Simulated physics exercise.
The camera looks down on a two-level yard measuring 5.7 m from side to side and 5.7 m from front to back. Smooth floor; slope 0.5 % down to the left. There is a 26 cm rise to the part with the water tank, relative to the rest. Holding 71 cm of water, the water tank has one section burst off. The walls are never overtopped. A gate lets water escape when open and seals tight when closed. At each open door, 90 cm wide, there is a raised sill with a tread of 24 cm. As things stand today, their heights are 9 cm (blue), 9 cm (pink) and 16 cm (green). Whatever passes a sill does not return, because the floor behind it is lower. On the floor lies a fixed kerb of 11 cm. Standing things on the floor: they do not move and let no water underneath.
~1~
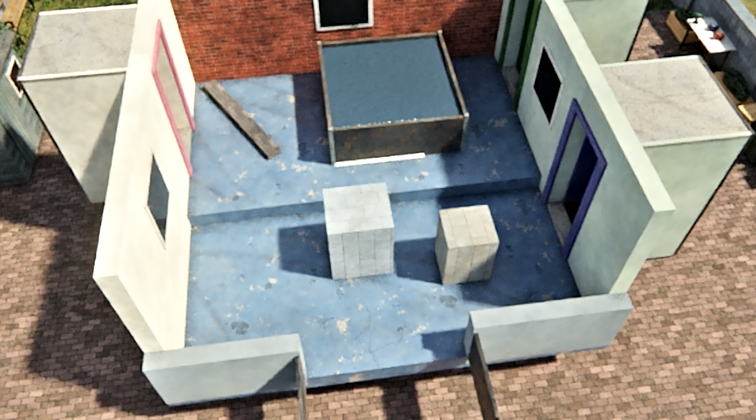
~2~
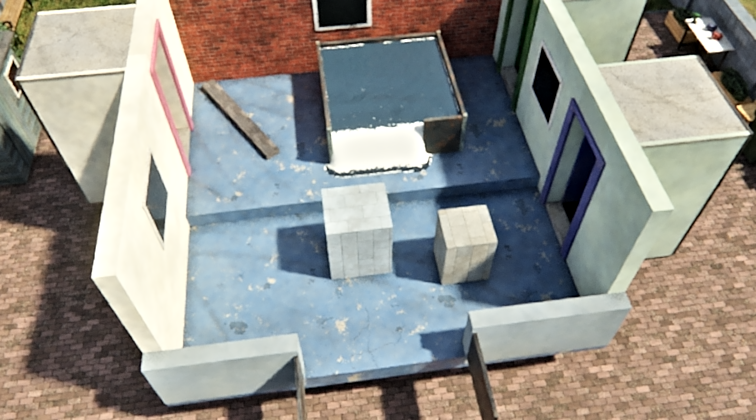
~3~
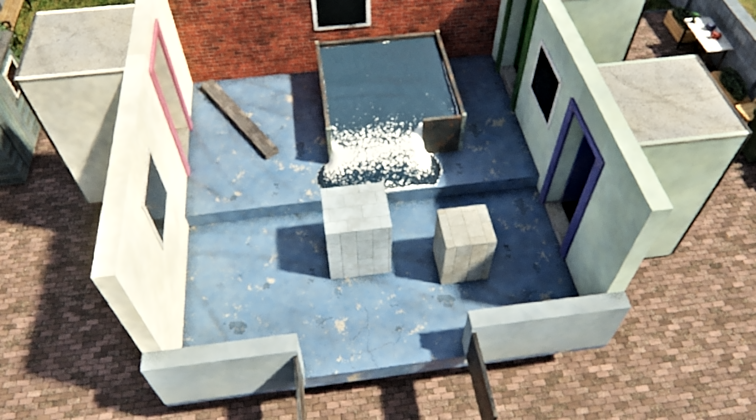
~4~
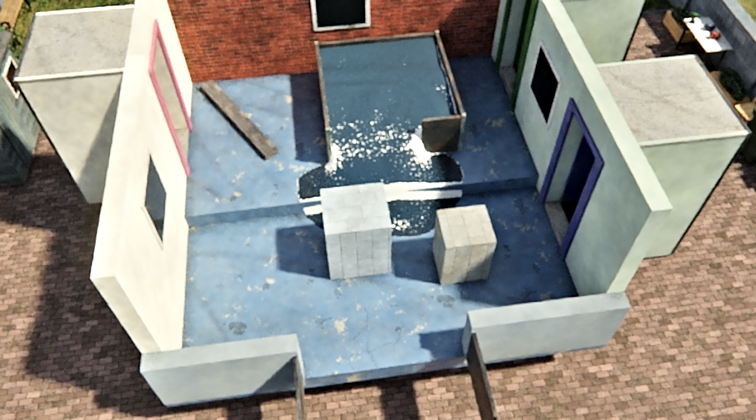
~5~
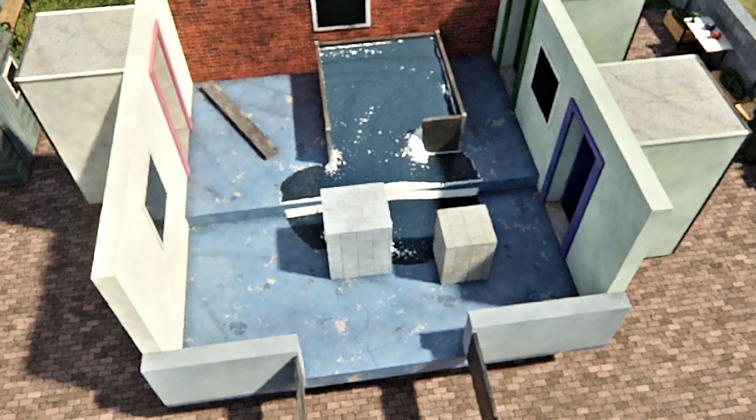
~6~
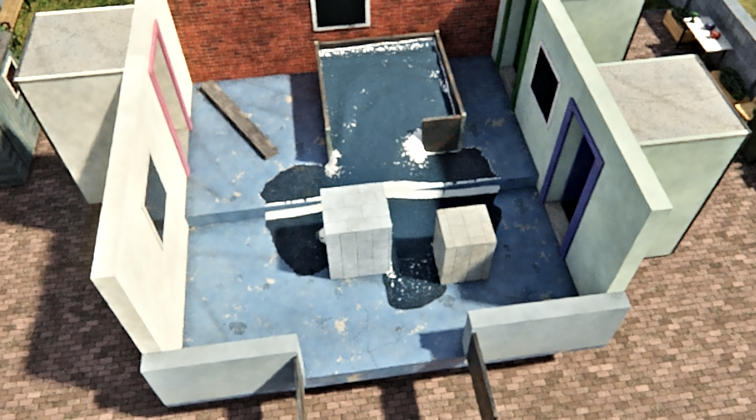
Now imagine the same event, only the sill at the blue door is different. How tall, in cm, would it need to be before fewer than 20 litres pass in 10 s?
I would say roughly 19 cm.
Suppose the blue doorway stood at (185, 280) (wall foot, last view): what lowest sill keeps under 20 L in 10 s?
Around 24 cm would do it.
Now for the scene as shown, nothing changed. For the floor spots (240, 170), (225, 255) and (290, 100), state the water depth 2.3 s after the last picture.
Roughly 0, 12 and 0 centimetres.
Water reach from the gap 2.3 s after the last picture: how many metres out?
Around 4.6 m out.
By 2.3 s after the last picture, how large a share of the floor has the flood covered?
About 55 per cent.
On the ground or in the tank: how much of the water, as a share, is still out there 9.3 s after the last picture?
What remains is some 58 per cent of the water.
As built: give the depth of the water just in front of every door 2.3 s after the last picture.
Reading in centimetres: Blue = 20, pink = 0, green = 0.
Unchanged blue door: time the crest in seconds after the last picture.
Around 2.6 s, give or take.
Then, 0.7 s after the last picture water covers 35 % of the floor, deepest (53 cm) near (361, 226); it has not reached the blue door.
Then, 2.3 s after the last picture water covers 55 % of the floor, deepest (40 cm) near (181, 378); 20 cm at the blue door, 66 litres in over its 9 cm sill.
Then, 9.3 s after the last picture water covers 55 % of the floor, deepest (14 cm) near (456, 283); 9 cm at the blue door, 226 litres in over its 9 cm sill.
At the blue door as built, the water peaked near 21 cm, 2.5 s after the last picture.
Run again over the same 10 s with other heights there, 34 litres in over 17.5 cm, 2 litres over 23.5 cm. The limit of 20 litres is kept from about 19 cm up.
